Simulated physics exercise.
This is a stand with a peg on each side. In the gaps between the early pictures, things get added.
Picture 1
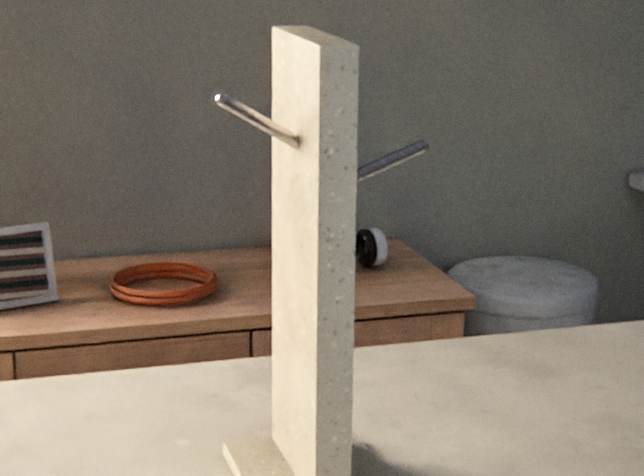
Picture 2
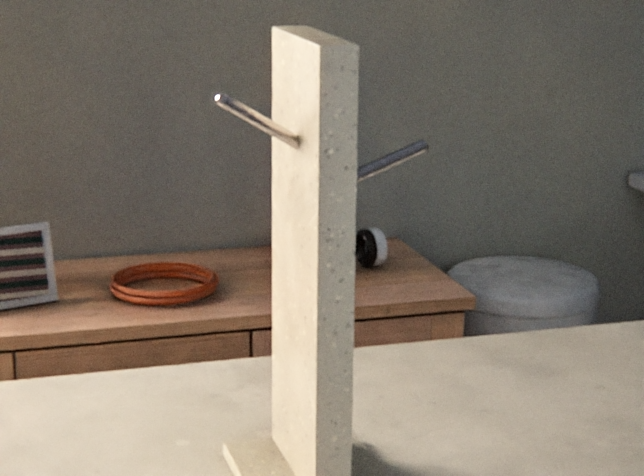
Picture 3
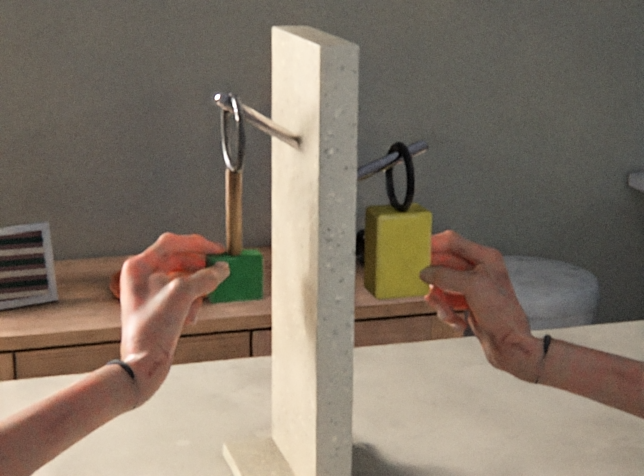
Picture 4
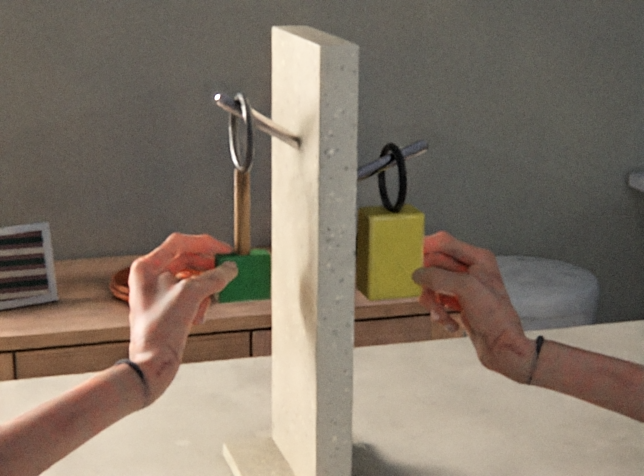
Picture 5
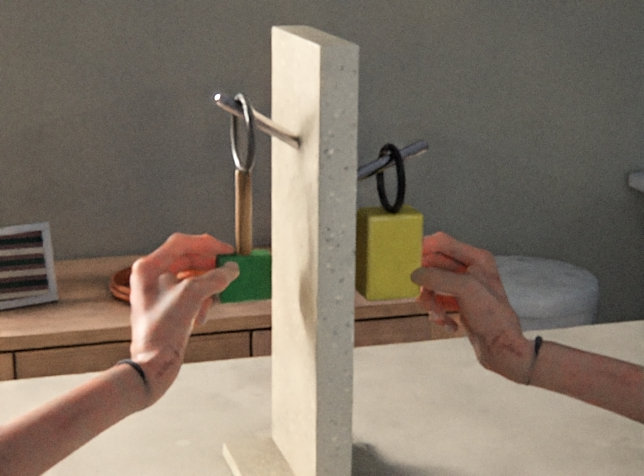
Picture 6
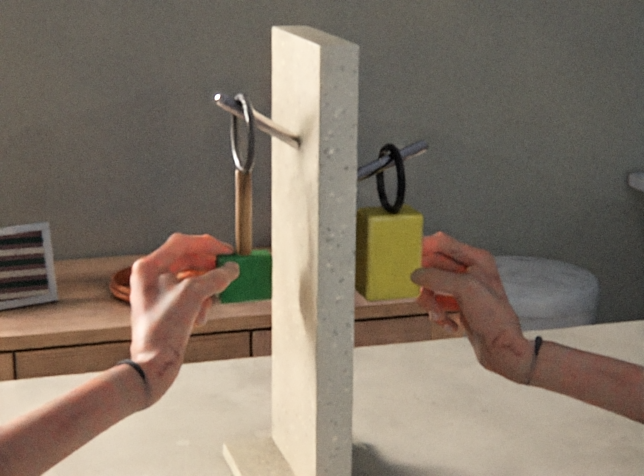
Two hands placing a green brush and a yellow pouch by their rings on opposite pegs of a pale stand, still holding both.
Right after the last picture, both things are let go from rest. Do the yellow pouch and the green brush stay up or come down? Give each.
Outcome: The yellow pouch keeps its place. The green brush keeps its place.
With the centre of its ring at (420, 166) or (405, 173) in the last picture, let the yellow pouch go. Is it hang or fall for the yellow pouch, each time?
So, in order, it stays in place and after that it stays in place.
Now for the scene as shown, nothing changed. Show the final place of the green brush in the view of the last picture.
Its middle settles around (278, 225) in the last picture.
Then, 0.14 s past the last view, yellow pouch at rest near (389, 222); green brush leaning 11° off how it started near (258, 216).
Finally, the yellow pouch hangs there, near (388, 222); the green brush hangs there, near (278, 225).
